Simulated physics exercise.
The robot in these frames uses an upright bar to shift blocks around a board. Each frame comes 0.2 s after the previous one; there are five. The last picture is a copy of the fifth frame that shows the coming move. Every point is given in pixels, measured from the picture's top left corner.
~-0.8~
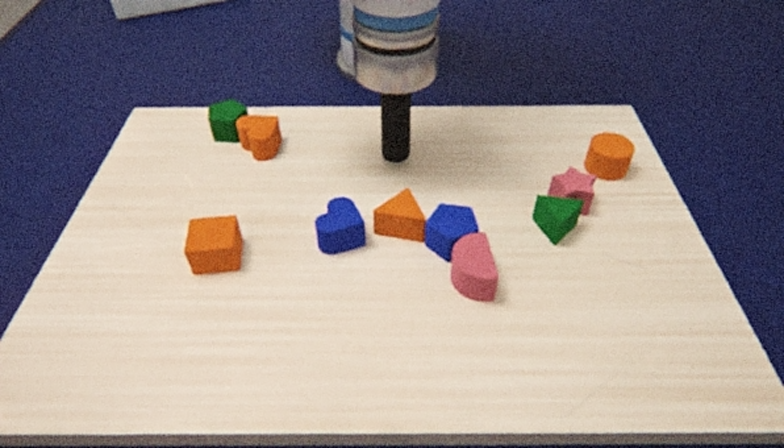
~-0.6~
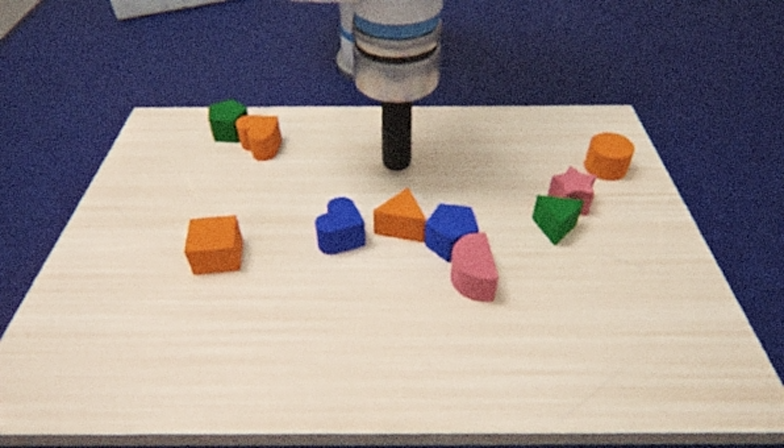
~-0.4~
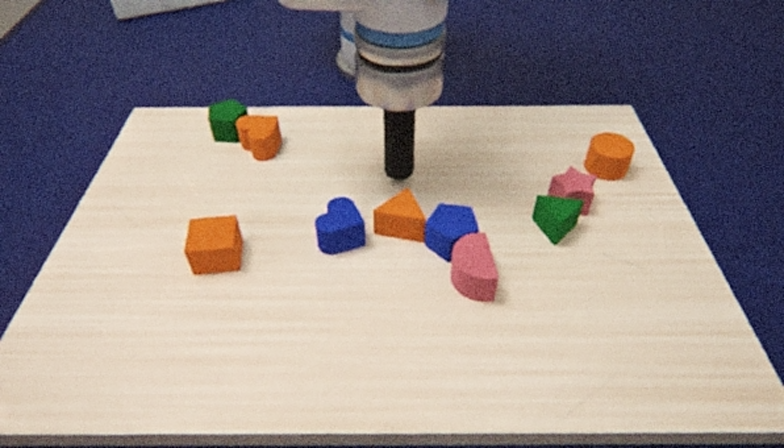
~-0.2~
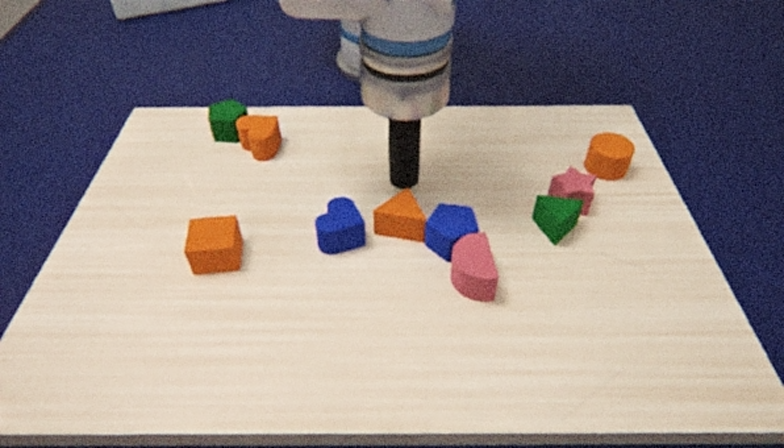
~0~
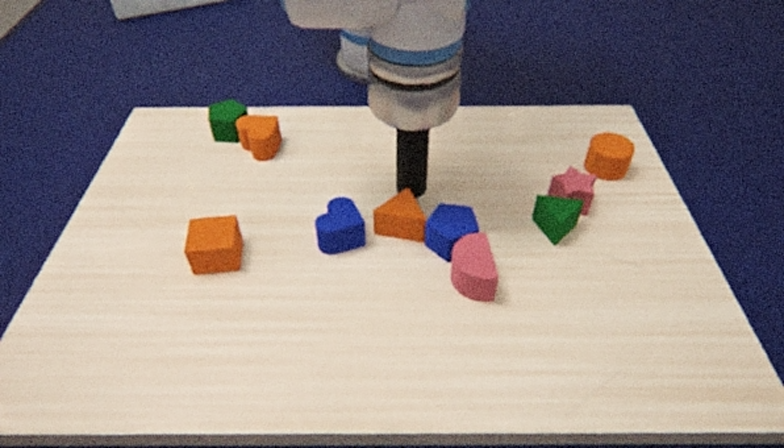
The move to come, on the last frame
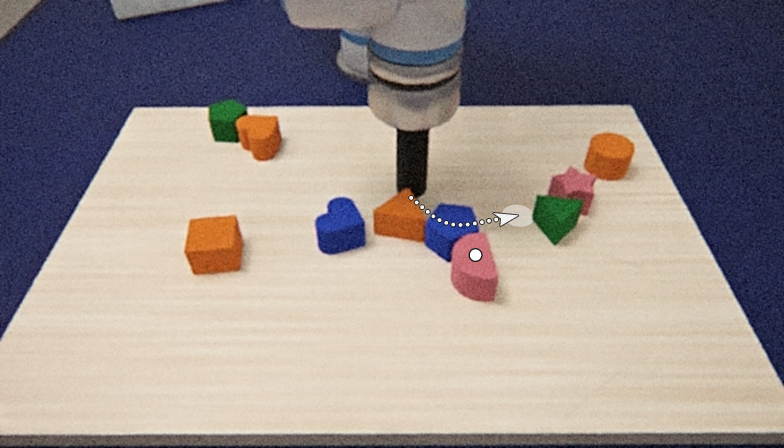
A robot arm with a black bar moved slowly toward the viewer and slightly right over a pale board of colored blocks, coming close behind the orange triangle, while none of the blocks moved.
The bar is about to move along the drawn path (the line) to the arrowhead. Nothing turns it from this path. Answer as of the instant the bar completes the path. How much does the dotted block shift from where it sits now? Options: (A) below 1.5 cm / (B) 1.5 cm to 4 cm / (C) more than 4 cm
Option B.
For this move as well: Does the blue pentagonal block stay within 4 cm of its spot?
Yes.
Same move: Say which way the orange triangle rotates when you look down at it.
Top view: Clockwise.
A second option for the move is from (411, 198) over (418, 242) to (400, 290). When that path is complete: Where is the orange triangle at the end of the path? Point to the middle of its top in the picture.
It is at (366, 257).
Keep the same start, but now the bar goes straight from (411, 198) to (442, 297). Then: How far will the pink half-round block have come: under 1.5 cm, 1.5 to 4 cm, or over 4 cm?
Of the three bands, it's 1.5 to 4 cm.
Drawn move, from (411, 198) over (438, 220) and (479, 223) to (518, 216); the dot is on the pink half-round block.
On the path given first. One third of the way, bar (439, 212); orange triangle (403, 213), turned 30° clockwise; blue pentagonal block (460, 225); pink half-round block (479, 261).
Two thirds of the way, bar (480, 215); orange triangle (403, 213), turned 30° clockwise; blue pentagonal block (481, 232), turned 30° clockwise; pink half-round block (485, 272), turned 15° clockwise.
At the end, bar (520, 208); orange triangle (403, 213), turned 30° clockwise; blue pentagonal block (481, 232), turned 30° clockwise; pink half-round block (485, 272), turned 15° clockwise; green triangle still.
